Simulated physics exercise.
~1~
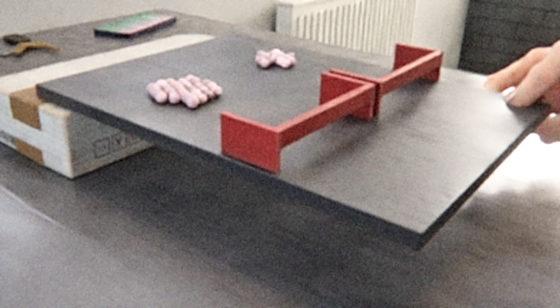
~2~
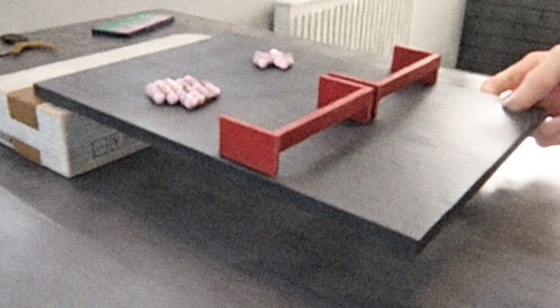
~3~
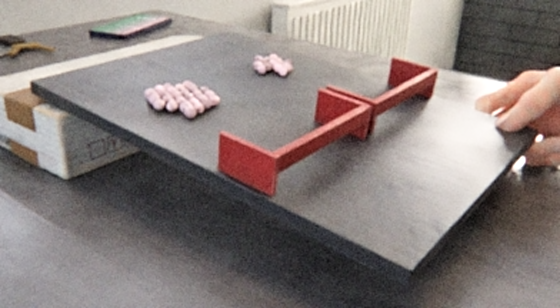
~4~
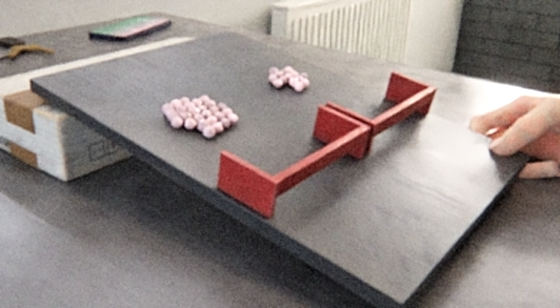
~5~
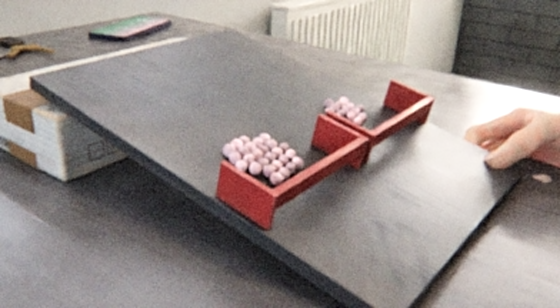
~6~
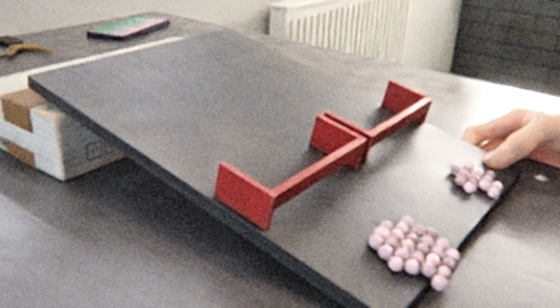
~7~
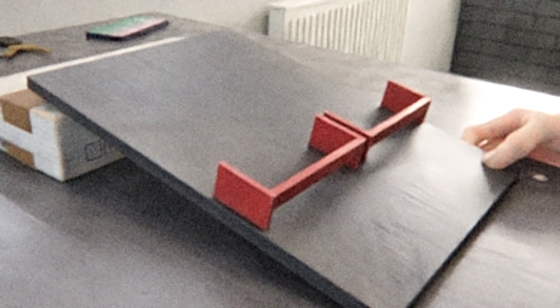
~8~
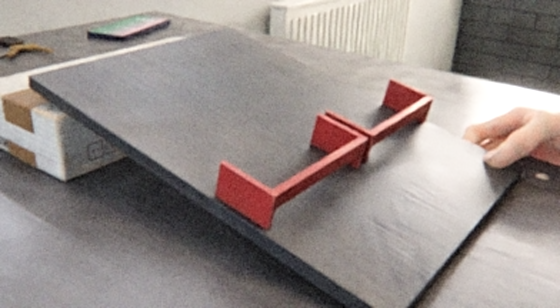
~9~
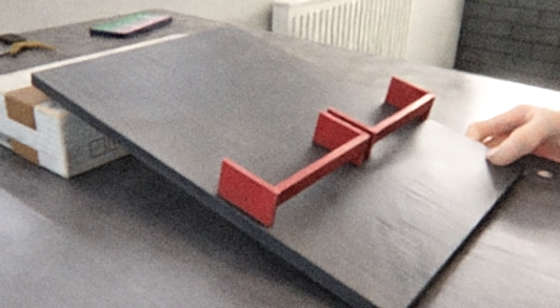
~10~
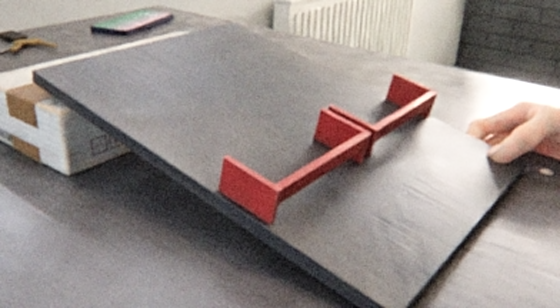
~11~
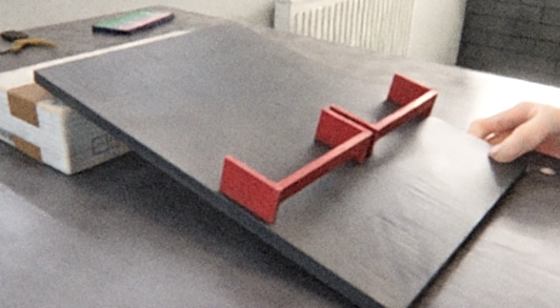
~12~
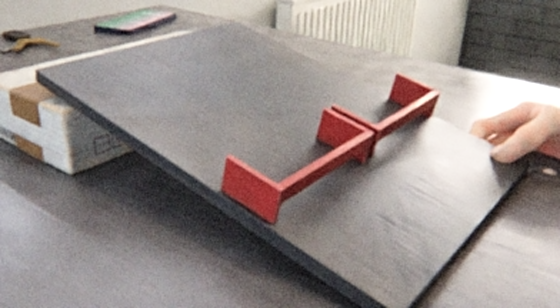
To begin with, a dark board lies nearly level, one end on a white and brown box and the other held by a hand at the right, with two clusters of small pink pieces resting behind two red barriers. The hand lowers its end, and the board tilts into a ramp while both clusters at first stay put. As the slope steepens, the pieces start down and reach the barriers. Both clusters carry on past them toward the lower edge and then leave view. Finally, the board rests tilted, bare except for the red barriers, with the hand still at its lower end.
